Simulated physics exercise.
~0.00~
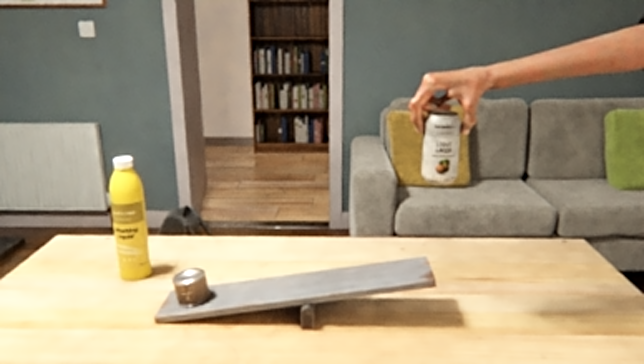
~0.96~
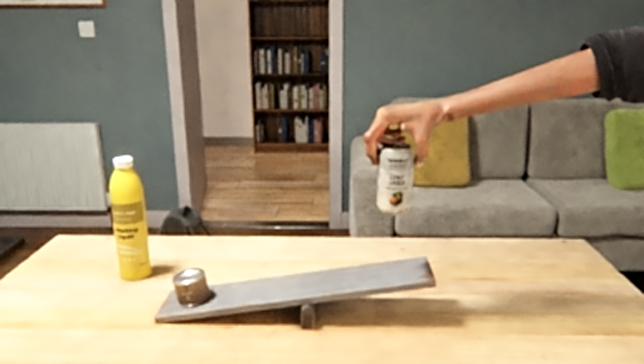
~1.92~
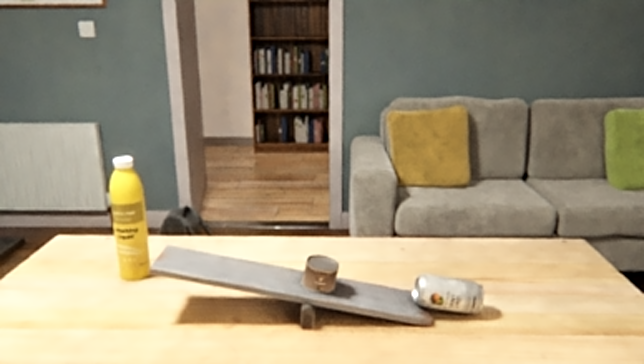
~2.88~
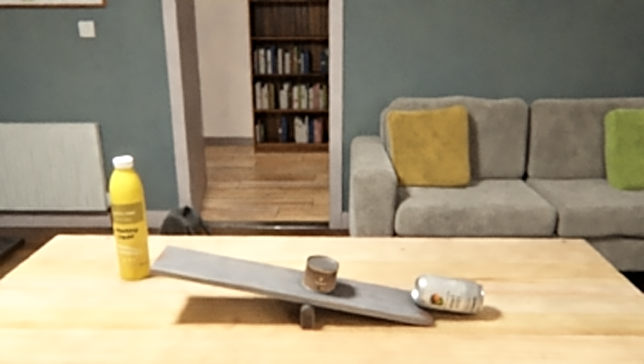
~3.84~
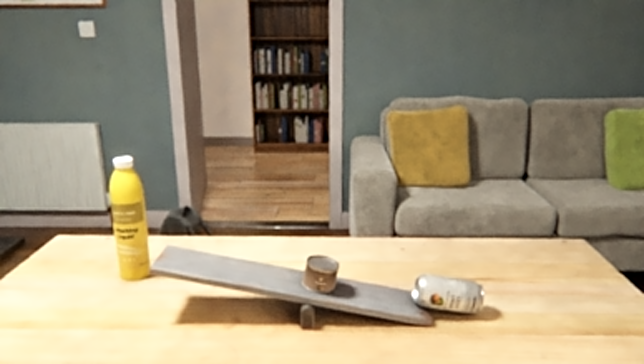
At the start, a grey plank rests across a small block on a wooden table, its left end down with a brown tin on it and its right end raised, while a yellow bottle stands behind to the left. A hand holds a white can upright in the air, then moves it left and down to above the raised end. The can is released and the hand withdraws. The plank tips across, its right end now down, and the tin ends up near the middle. The white can lies on its side at the lowered end, and everything stays still.
